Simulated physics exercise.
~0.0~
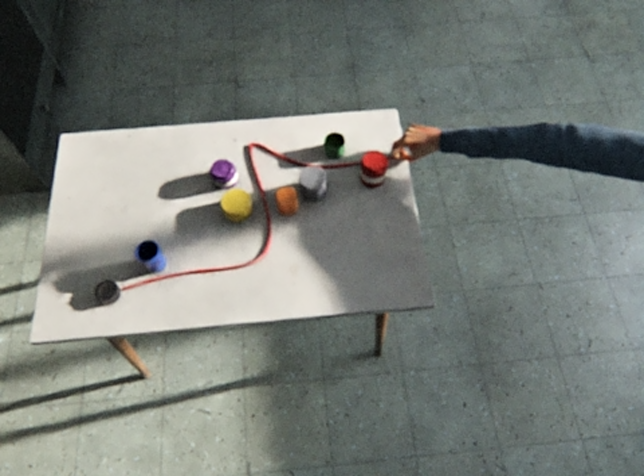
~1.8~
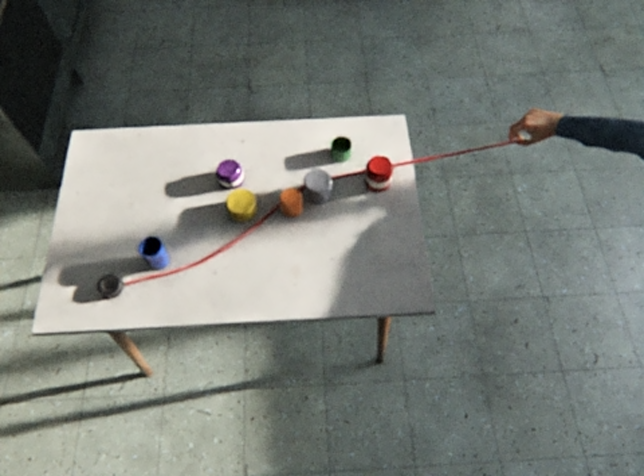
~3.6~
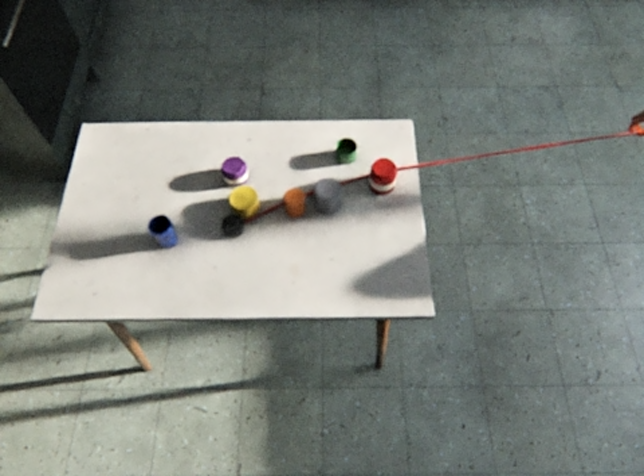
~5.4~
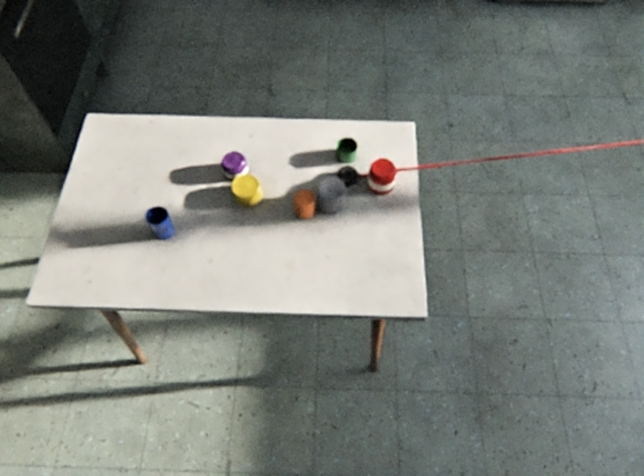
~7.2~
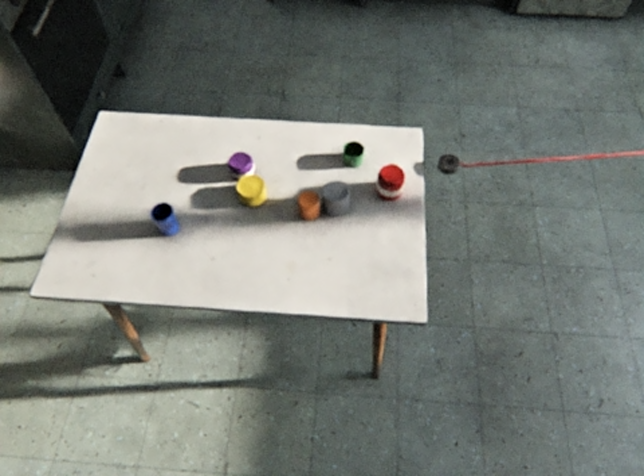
The footage shows a hand pulling a red lead rightwards across a white table of colourful containers, straightening it and dragging a small black puck past them, slightly shifting the blue, orange and grey ones, until the puck leaves the right edge while every container remains on the table.
